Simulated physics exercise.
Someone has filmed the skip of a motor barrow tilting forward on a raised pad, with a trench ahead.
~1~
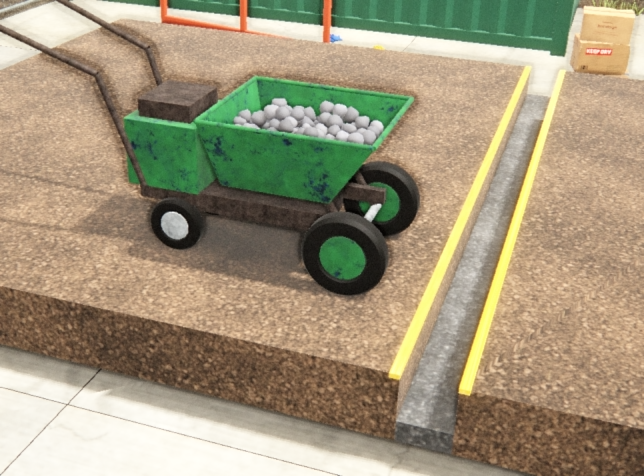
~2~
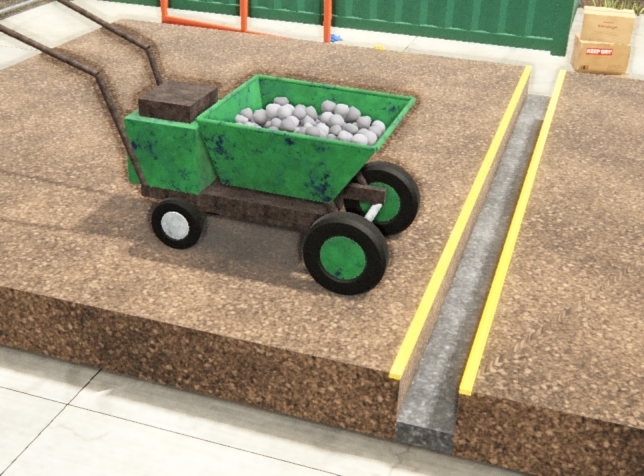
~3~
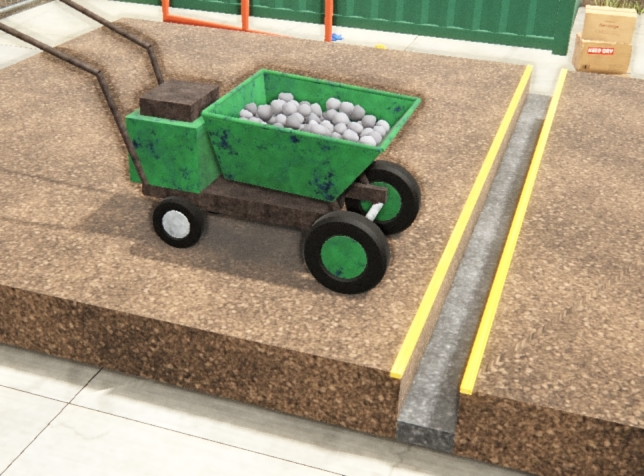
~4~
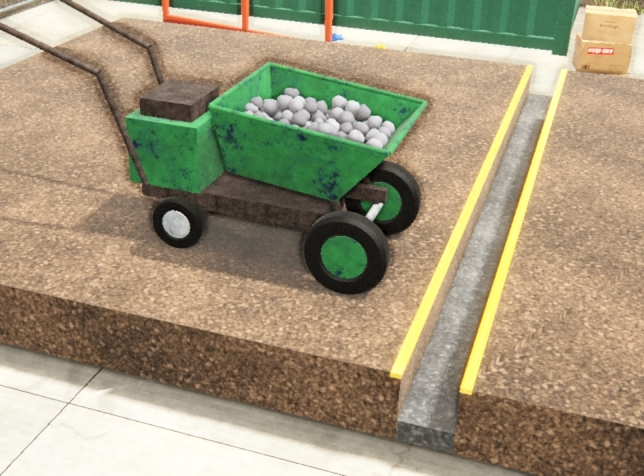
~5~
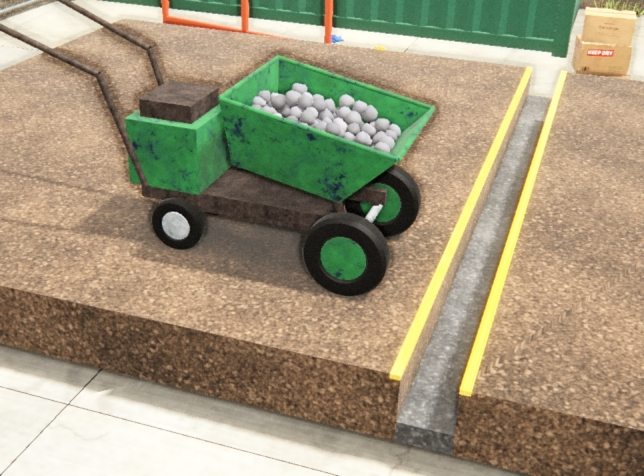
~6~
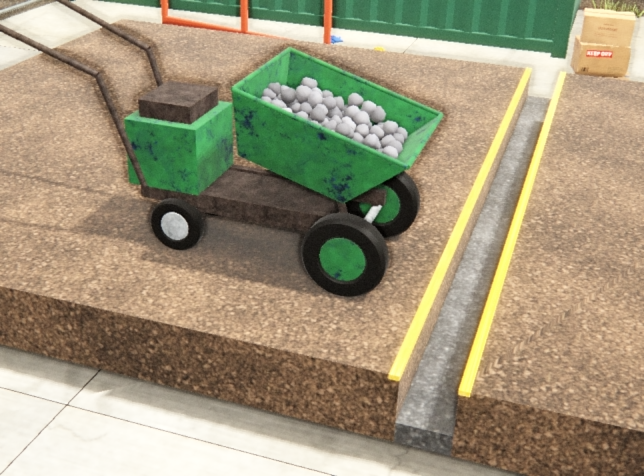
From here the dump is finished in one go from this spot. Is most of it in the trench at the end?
The trench ends with only the smaller part of it.
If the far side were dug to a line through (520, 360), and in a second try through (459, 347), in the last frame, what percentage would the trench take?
Near 80 % and 20 %.
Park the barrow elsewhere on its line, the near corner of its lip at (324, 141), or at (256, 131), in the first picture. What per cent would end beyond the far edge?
In turn 20 and 0 in a hundred.
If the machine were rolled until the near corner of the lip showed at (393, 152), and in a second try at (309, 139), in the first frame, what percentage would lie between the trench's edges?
Near 10 % and 80 %.
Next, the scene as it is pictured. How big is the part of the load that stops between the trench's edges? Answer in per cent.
Close to 30 per cent.
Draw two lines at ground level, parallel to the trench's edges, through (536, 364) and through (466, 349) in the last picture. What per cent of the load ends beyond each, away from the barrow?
Roughly 40 per cent, and 70 per cent.
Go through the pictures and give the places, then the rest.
Lip of the skip at (374, 149), level; top of the load at (291, 124), round cobbles; first edge of the trench at (411, 335); far edge at (477, 349), the trench under half as wide as the skip, and about as deep as wide, in the first frame.
Lip of the skip at (376, 149), level; top of the load at (293, 123), in the second frame.
Lip of the skip at (381, 150), tipped barely; top of the load at (297, 120), in the third frame.
Lip of the skip at (389, 154), tipped a little; top of the load at (288, 118), in the fourth frame.
Lip of the skip at (398, 160), tipped a little; top of the load at (288, 117), in the fifth frame.
Lip of the skip at (407, 167), tipped clearly; top of the load at (297, 112); first edge of the trench at (411, 337); far edge at (477, 351), in the sixth frame.
Soon, skip tipped steeply; all in the skip.
A while on, skip tipped right over; nearly all in the skip; a stray few in or heaped over the trench; a stray few beyond it; a small part falling.
Towards the end, skip tipped right over; about a quarter in the skip; a small part in or heaped over the trench; about two thirds beyond it.
Finally, skip tipped right over; about a quarter in or heaped over the trench; about two thirds beyond it.
